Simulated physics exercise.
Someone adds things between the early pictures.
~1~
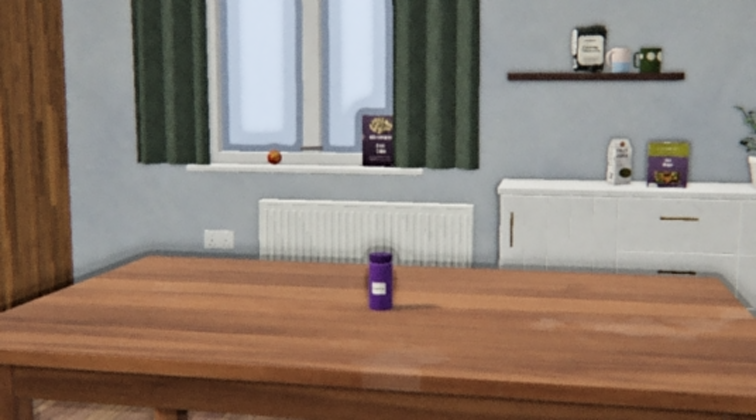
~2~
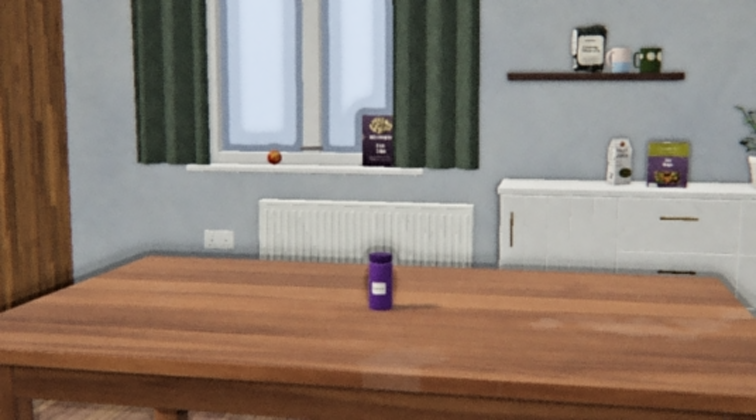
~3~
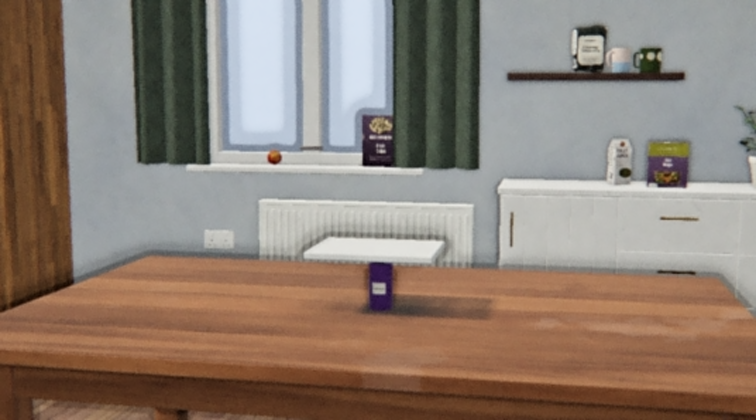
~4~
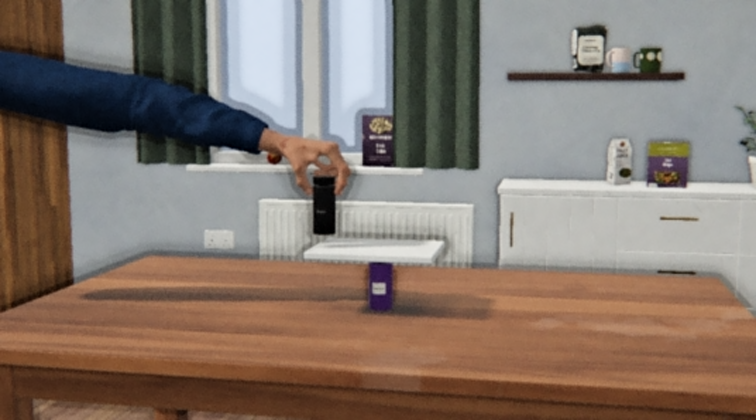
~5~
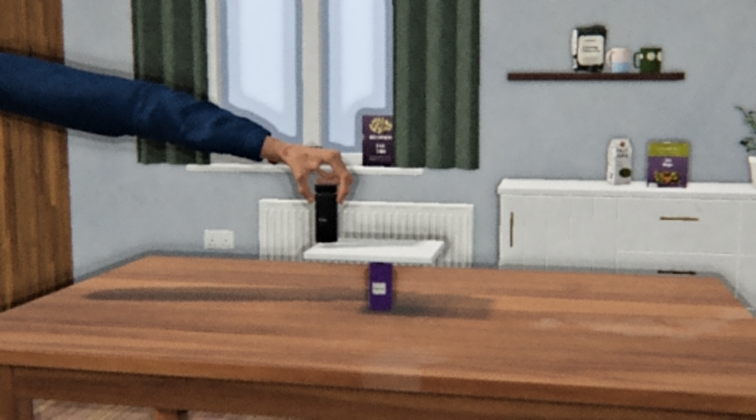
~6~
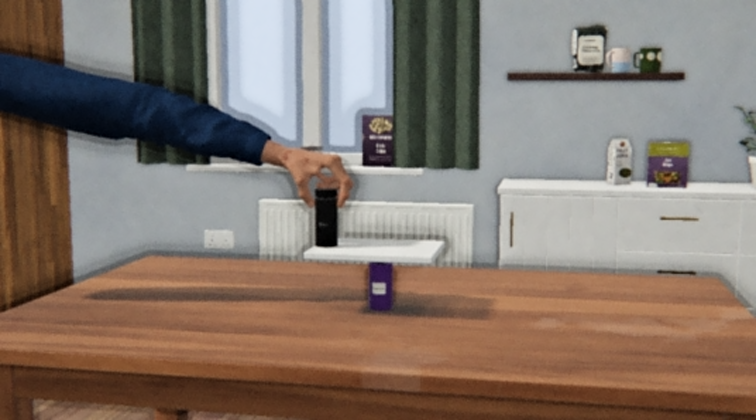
A hand lowering a black shaker onto the left side of a white board that appeared atop a purple shaker on a wooden table.
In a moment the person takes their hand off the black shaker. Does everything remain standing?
No. The stack breaks down.
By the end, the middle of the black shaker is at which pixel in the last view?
The object winds up at approximately (270, 295).
Then, 0.30 s on from there, black shaker now fallen; white lid turned 35° from how it was put.
Then, 0.40 s on from there, white lid turned 60° from how it was put.
Then, 0.80 s on from there, white lid now fallen.
In the end, fallen, black shaker and white lid; purple shaker unmoved. At the end, from the last picture's camera, black shaker near (270, 295). The stack gives way.
